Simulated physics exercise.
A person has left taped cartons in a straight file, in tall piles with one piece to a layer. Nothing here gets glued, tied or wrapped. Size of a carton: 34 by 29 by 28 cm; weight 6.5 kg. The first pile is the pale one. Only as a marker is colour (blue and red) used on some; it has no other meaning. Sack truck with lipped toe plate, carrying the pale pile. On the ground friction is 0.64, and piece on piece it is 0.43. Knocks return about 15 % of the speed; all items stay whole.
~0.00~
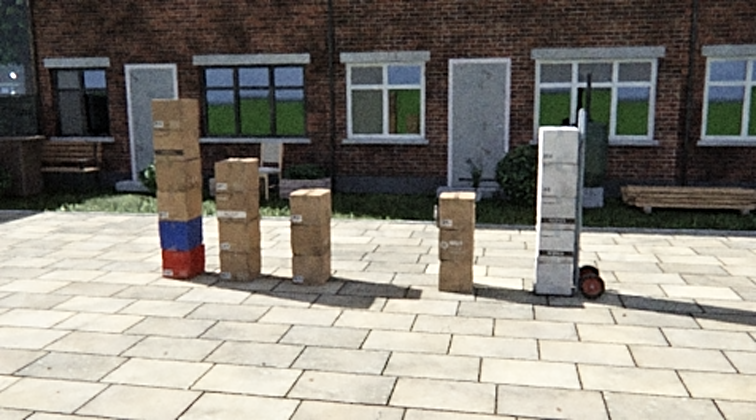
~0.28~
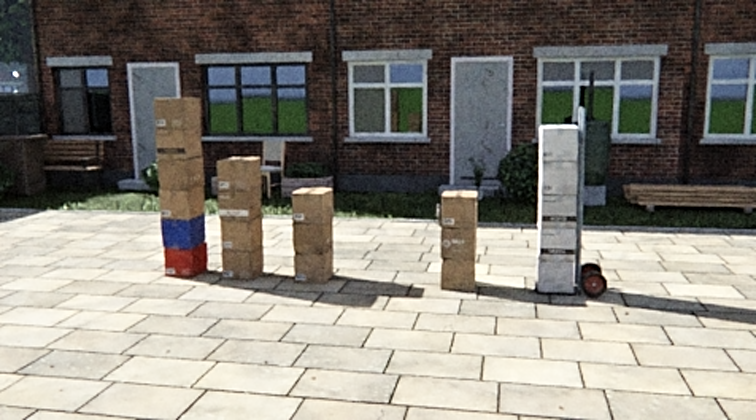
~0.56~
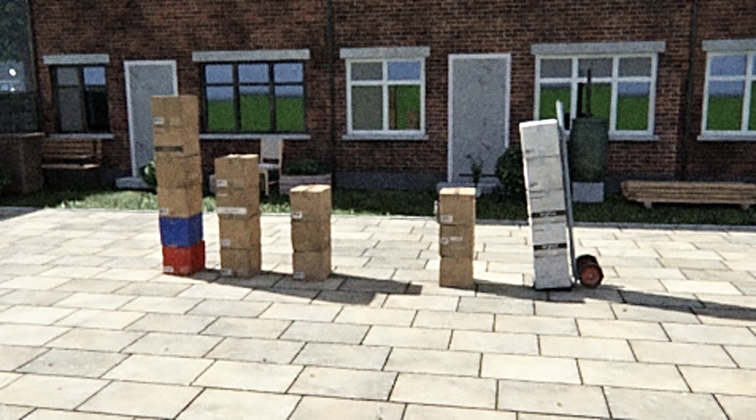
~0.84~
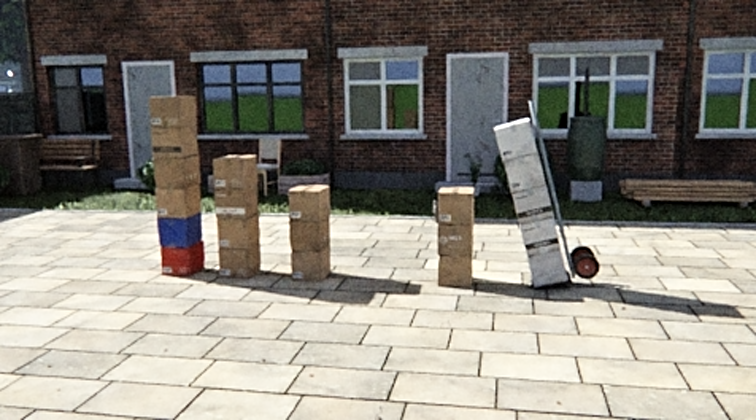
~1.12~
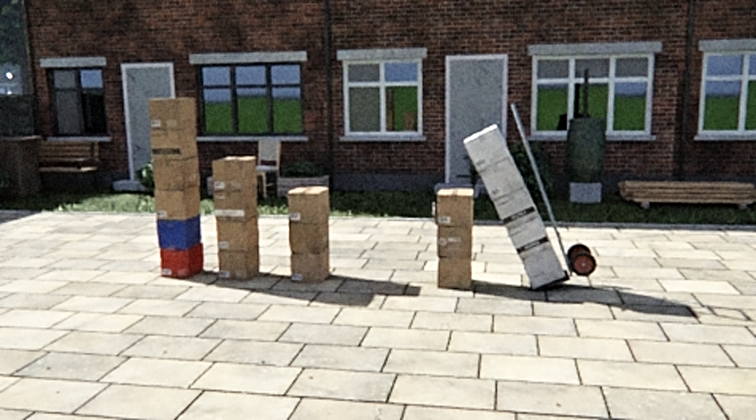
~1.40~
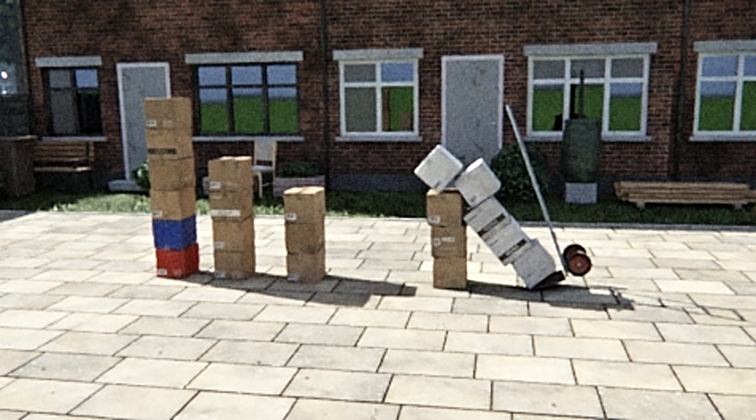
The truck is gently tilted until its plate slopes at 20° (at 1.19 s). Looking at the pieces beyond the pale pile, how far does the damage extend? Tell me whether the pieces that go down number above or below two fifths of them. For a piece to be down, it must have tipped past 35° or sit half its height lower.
They number below two fifths.
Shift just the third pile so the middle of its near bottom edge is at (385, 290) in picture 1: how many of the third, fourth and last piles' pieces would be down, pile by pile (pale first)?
Third 3, fourth 0, last 0 down.
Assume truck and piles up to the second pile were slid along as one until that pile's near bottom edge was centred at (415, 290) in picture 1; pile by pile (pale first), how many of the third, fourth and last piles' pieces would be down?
In that case third 0, fourth 0, last 0.
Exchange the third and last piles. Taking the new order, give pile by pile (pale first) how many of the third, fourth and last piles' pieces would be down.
After the swap, the third pile would have 0 down, the fourth 0 and the last 0.
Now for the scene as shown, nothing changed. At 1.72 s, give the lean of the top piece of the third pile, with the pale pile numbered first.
About 0 degrees from upright.
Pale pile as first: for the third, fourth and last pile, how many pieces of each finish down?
Pile by pile: Third 0, fourth 0, last 0.
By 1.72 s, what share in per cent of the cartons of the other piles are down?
By then 0 %.
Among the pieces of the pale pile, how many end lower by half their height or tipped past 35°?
5 pieces.
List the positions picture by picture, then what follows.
In the first picture (each place is the centre of the face we see best), truck frame (583, 149) 0° forward; blue carton (173, 236); red carton (176, 265); the others all in place.
Truck frame (583, 147) 1° forward; blue carton (175, 234), in the second picture.
Truck frame (564, 140) 7° forward, top of the pale pile leaning 7°; blue carton (173, 232); the others all in place, in the third picture.
Truck frame (540, 137) 15° forward, top of the pale pile leaning 15°; red carton (175, 262); the others all in place, in the fourth picture.
Truck frame (525, 139) 20° forward, top of the pale pile leaning 26°; blue carton (171, 235); the others all in place, in the fifth picture.
Truck frame (520, 140) 20° forward, top of the pale pile leaning 49°; red carton (170, 264); blue carton (167, 235); one has shifted, in the sixth picture.
By 1.72 s, 5 of the pale pile down; none of the 16 other cartons down, 3 disturbed.
By 2.06 s, 5 of the pale pile down; 3 of the 16 other cartons down.
When it is over (3.1 s), 5 of the pale pile down; 3 of the 16 other cartons down; blue carton unmoved; red carton unmoved. That is 19 per cent. In pixels of the last frame, middles, blue carton near (175, 231), red carton near (178, 260).
